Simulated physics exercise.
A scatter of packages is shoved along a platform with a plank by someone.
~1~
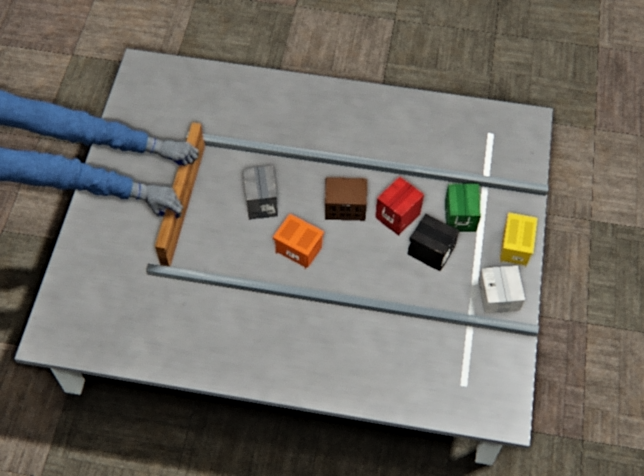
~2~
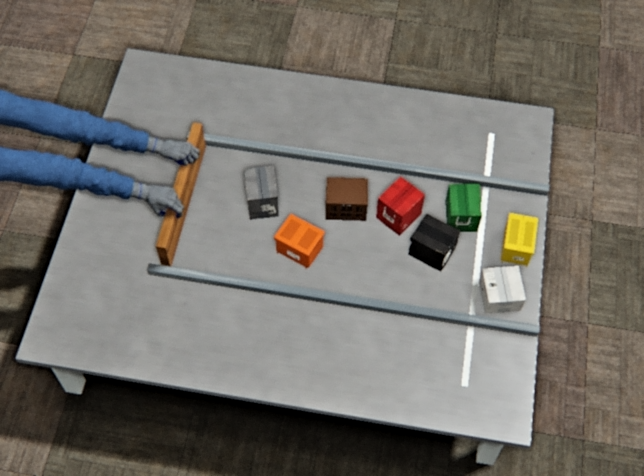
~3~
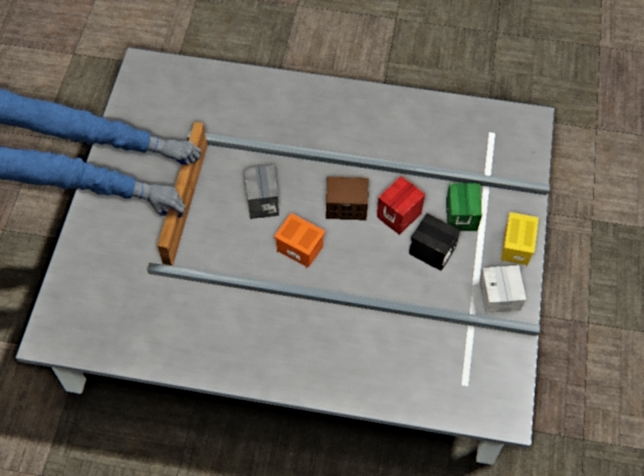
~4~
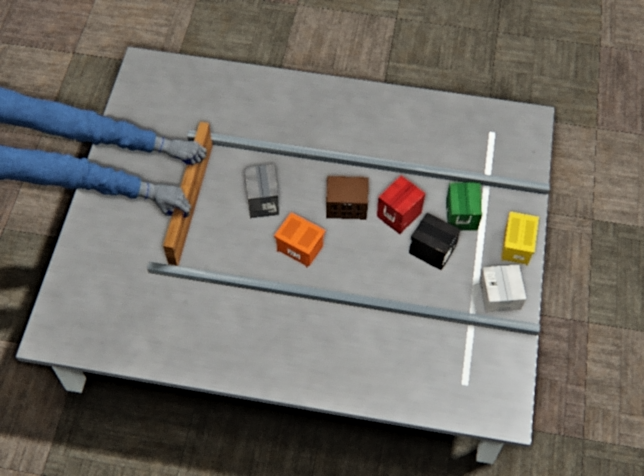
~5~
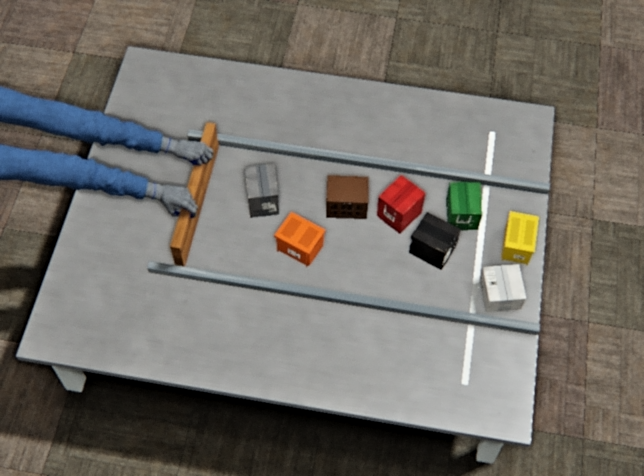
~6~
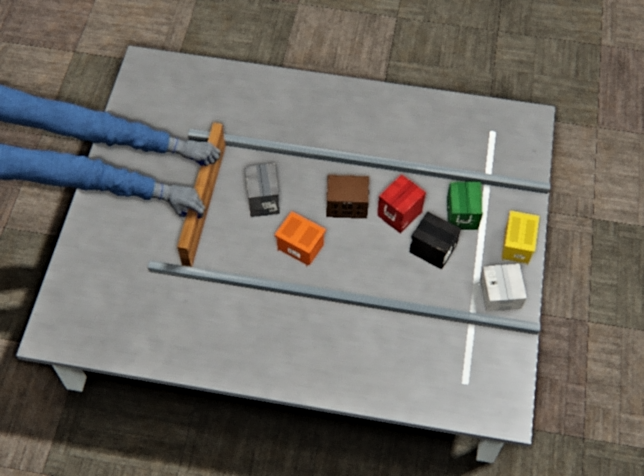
Two gloved hands slide a wooden plank slightly right toward scattered, motionless packages on a table.
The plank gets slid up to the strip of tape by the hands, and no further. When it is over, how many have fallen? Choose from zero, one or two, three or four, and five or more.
When it is over, three or four have fallen.
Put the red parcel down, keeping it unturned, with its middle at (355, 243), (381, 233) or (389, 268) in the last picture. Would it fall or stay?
Place by place, it is safe; is safe; is safe.
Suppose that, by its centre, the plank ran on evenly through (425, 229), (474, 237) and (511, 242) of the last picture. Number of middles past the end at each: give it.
It comes out as 2, then 3, then 6.
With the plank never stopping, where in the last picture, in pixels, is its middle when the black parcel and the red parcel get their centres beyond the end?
The middle is at (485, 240) when it's the black parcel, and at (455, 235) when it's the red parcel.
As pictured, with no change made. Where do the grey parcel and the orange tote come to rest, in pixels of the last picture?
The first near (499, 230), the second near (500, 265).
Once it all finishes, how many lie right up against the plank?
At rest, 2 are in contact.
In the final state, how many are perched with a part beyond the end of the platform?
Answer: 3.
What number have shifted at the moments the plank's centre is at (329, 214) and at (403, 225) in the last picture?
The count reaches 5 first and 7 second.
Soon after, none off yet; yellow tote at rest near (520, 238); white parcel at rest near (503, 288); green parcel at rest near (464, 206).
Then, none off yet; yellow tote at rest near (520, 238); white parcel at rest near (503, 288); green parcel moved a little near (481, 208).
Further on, none off yet; yellow tote tipped well over near (559, 252); white parcel moving near (503, 289); green parcel moved well along near (550, 215).
By the end, the number that fall off is three or four; fallen, red parcel, green parcel and yellow tote.
